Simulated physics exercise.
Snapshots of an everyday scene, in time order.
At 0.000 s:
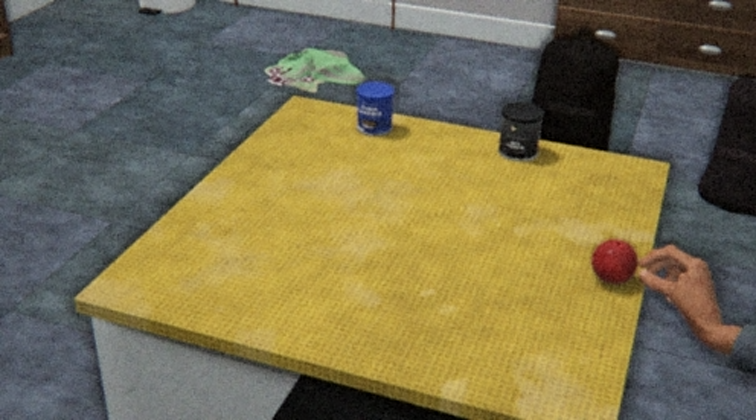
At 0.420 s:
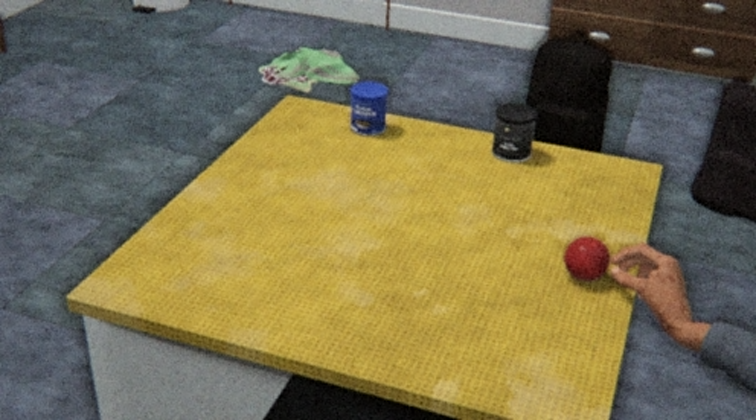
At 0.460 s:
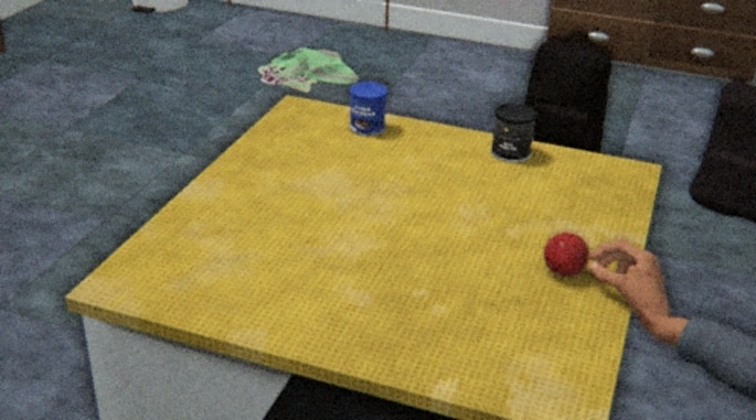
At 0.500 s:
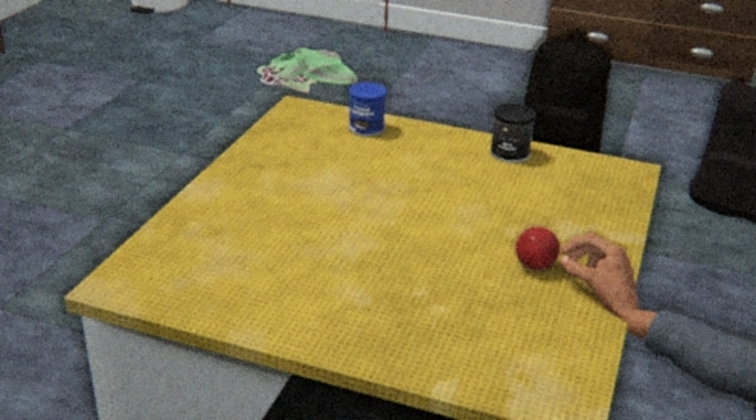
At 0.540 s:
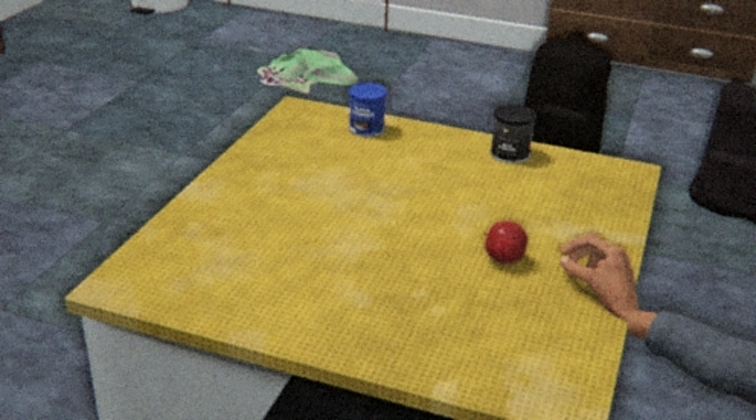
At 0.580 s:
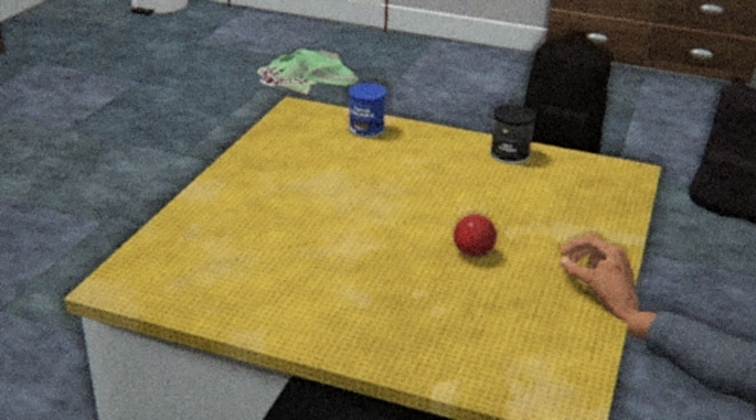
On a yellow tabletop with a blue can and a black can near the back, a hand pushed a red apple leftward from the right side, then stayed still while the apple kept rolling left.
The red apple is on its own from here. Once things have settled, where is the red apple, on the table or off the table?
It carries over the edge.
Around 0.88 s, red apple displaced well along near (272, 191).
Around 1.28 s, red apple now off the table.
Finally (1.6 s), off the table, red apple.
